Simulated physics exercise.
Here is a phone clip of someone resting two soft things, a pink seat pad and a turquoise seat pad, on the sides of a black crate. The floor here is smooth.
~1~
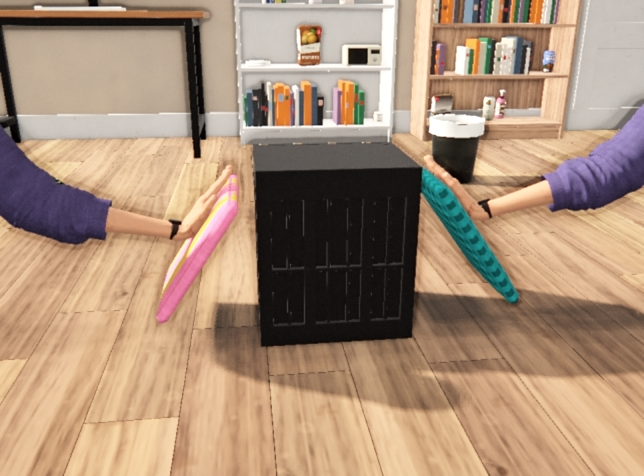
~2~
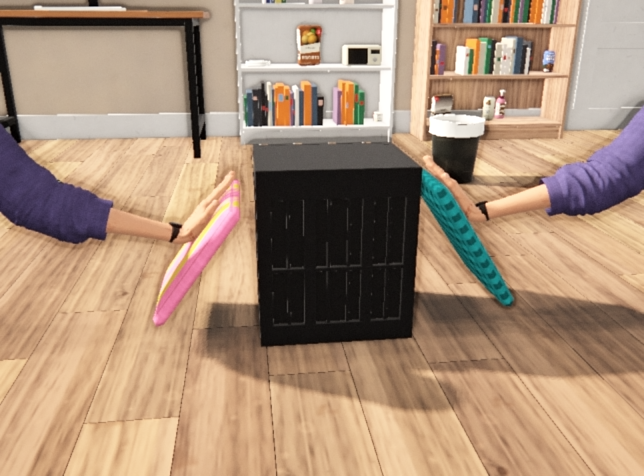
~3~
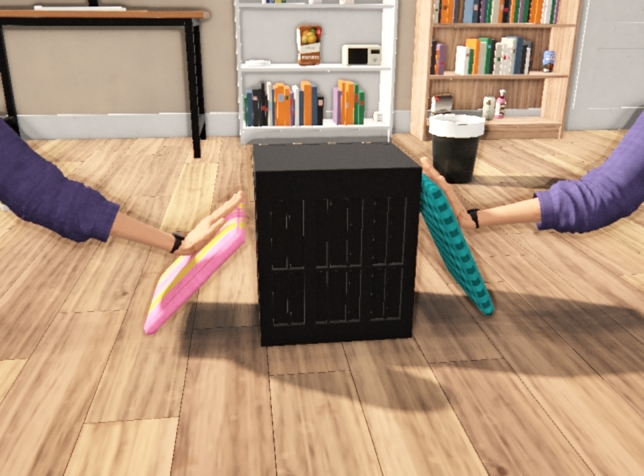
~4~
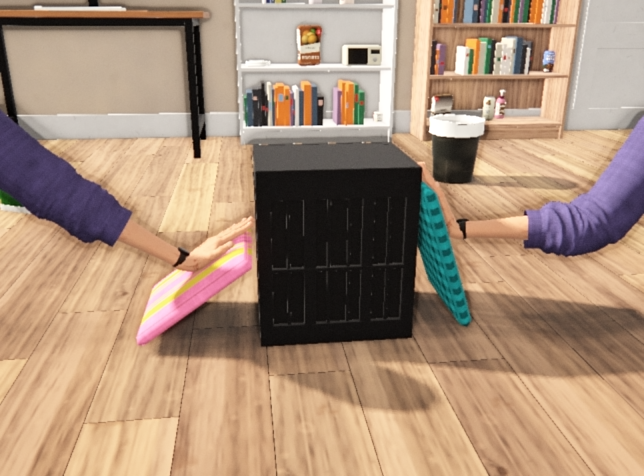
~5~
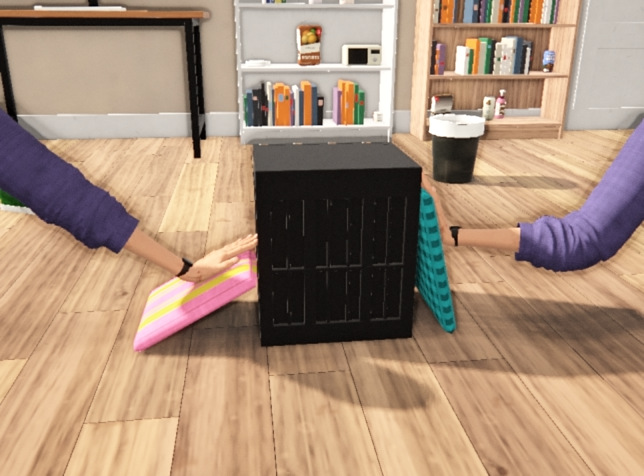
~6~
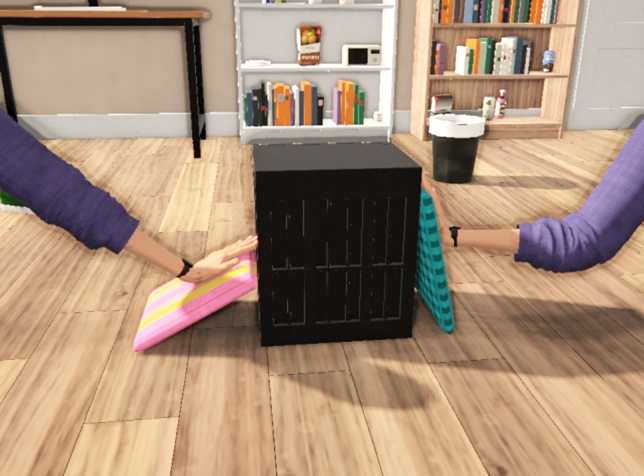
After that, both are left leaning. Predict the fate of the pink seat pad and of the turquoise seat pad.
The pink seat pad falls down. The turquoise seat pad remains propped up.
Then, 0.24 s past the final frame, pink seat pad slipping down near (195, 306); turquoise seat pad still up near (422, 248).
Then, 0.40 s past the final frame, pink seat pad flat on the floor near (193, 315); turquoise seat pad still up near (422, 248).
When it is over, pink seat pad flat on the floor near (193, 315); turquoise seat pad still up near (422, 248). The pink seat pad slides down flat and the turquoise seat pad keeps leaning.
